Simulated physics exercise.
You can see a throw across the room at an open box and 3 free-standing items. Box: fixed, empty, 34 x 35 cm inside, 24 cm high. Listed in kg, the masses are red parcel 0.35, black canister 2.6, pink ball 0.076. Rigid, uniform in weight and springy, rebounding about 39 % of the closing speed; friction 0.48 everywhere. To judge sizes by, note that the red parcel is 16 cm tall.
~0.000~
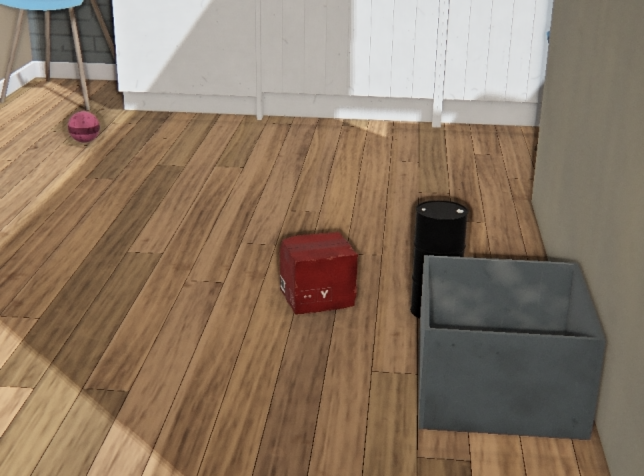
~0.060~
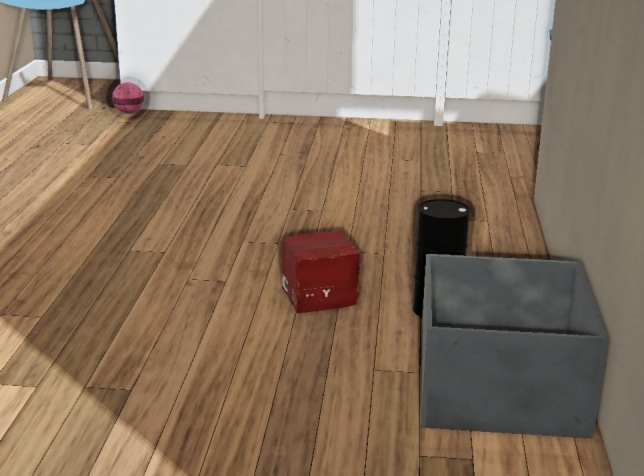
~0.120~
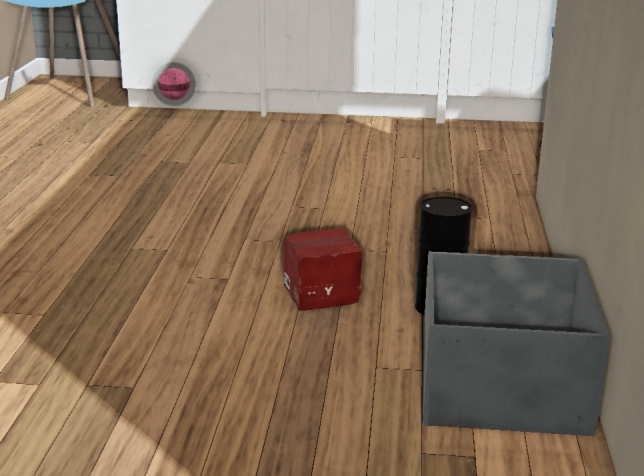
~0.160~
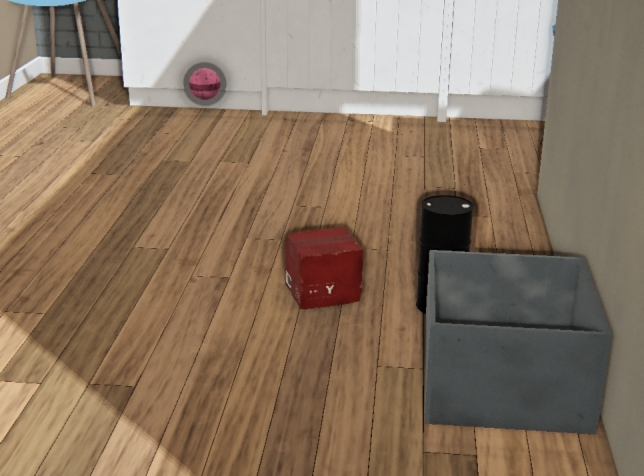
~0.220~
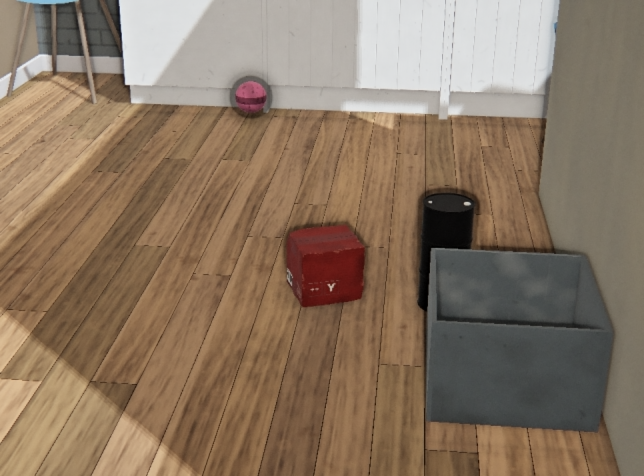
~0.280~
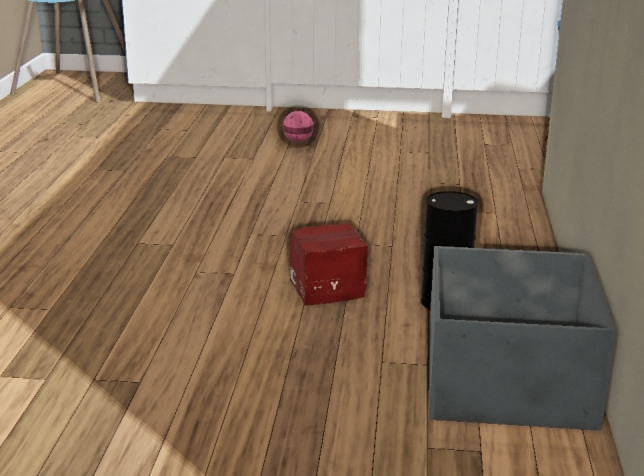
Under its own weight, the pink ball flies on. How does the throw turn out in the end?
Its final place is somewhere other than the box.
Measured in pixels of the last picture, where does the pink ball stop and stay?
At about (245, 319).
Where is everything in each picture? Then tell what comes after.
In the first picture, 92 cm from the box's middle; pink ball (84, 127); red parcel (318, 272).
In the second picture, 83 cm from the box's middle; pink ball (128, 98); red parcel (320, 271).
In the third picture, 74 cm from the box's middle; pink ball (174, 84); red parcel (322, 269).
In the fourth picture, 67 cm from the box's middle; pink ball (205, 84); red parcel (323, 268).
In the fifth picture, 58 cm from the box's middle; pink ball (251, 97); red parcel (325, 265).
In the sixth picture, 49 cm from the box's middle; pink ball (298, 126); red parcel (328, 264).
By 0.48 s, ball outside, 24 cm from the box's middle; pink ball near (414, 317).
By 0.68 s, ball outside, 39 cm from the box's middle; pink ball near (349, 323).
By 1.08 s, ball outside, 57 cm from the box's middle; pink ball near (276, 323).
When it is over (2.7 s), ball outside, 65 cm from the box's middle; the bystanders within 10 cm of the start. End places, in pixels of the last picture, pink ball near (245, 319).
